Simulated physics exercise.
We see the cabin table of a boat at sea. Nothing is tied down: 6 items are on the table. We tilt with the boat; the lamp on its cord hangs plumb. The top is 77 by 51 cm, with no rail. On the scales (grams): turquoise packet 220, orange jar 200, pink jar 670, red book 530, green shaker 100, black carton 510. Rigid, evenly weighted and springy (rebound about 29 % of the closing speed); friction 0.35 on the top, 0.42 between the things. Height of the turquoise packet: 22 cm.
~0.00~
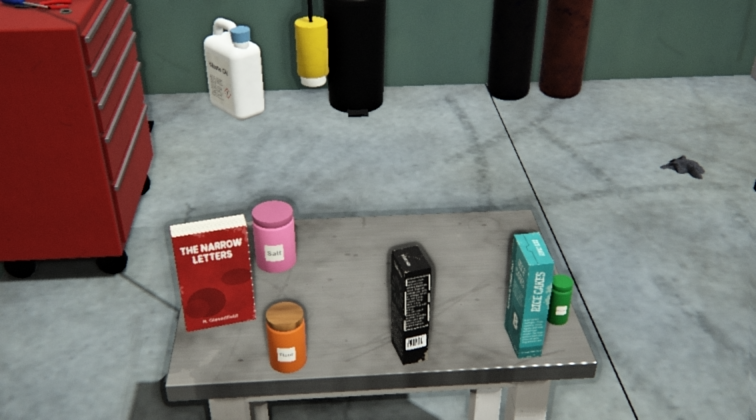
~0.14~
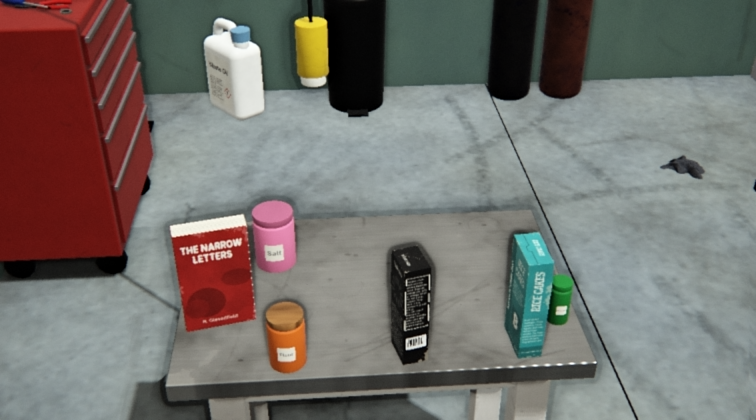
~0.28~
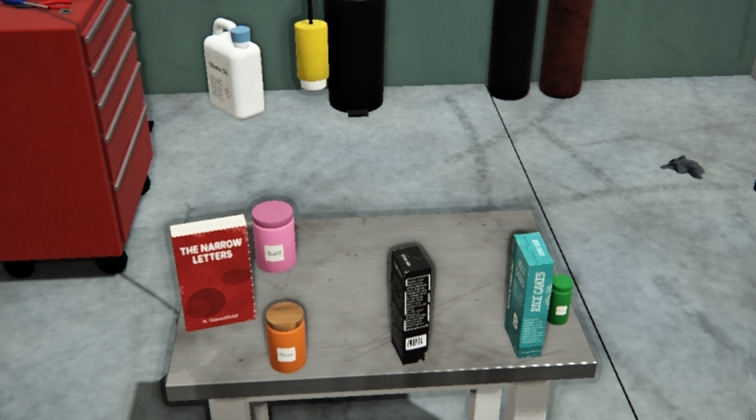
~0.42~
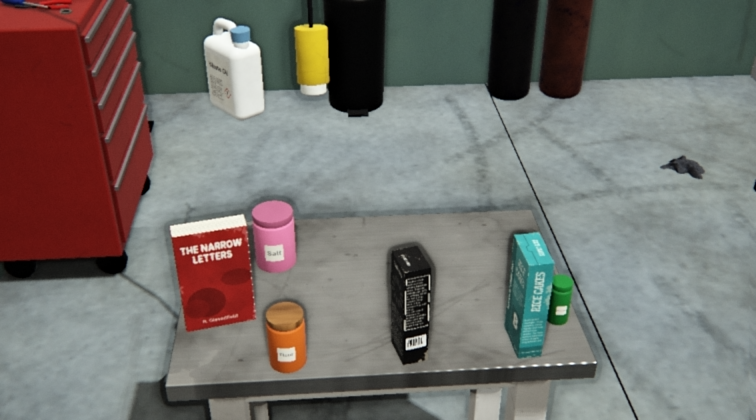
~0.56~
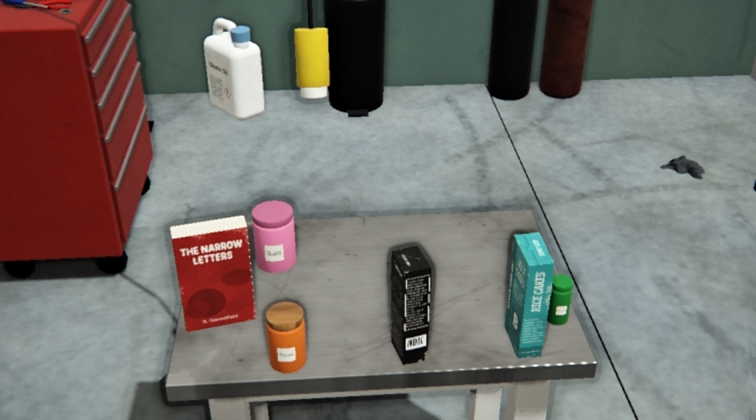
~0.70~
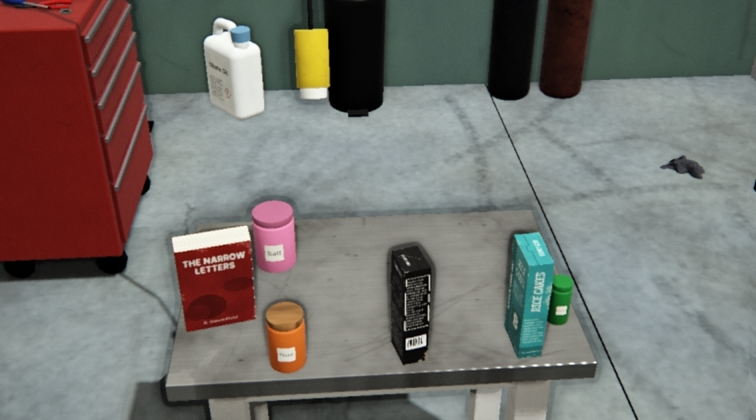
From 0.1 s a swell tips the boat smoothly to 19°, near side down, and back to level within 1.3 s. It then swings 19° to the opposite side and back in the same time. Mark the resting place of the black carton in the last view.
Look near (410, 306).
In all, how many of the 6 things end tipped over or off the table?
That comes to 1.
By 1.00 s, floor tilted 13°, near side down; red book now off the table.
By 1.30 s, floor tilted 1°, near side down.
By 1.60 s, floor tilted 4°, far side down.
By 1.90 s, floor tilted 17°, far side down.
When it is over (3.2 s), off the table, red book; the other 5 within 5 cm of the start. End places, in pixels of the last picture, black carton near (410, 306).
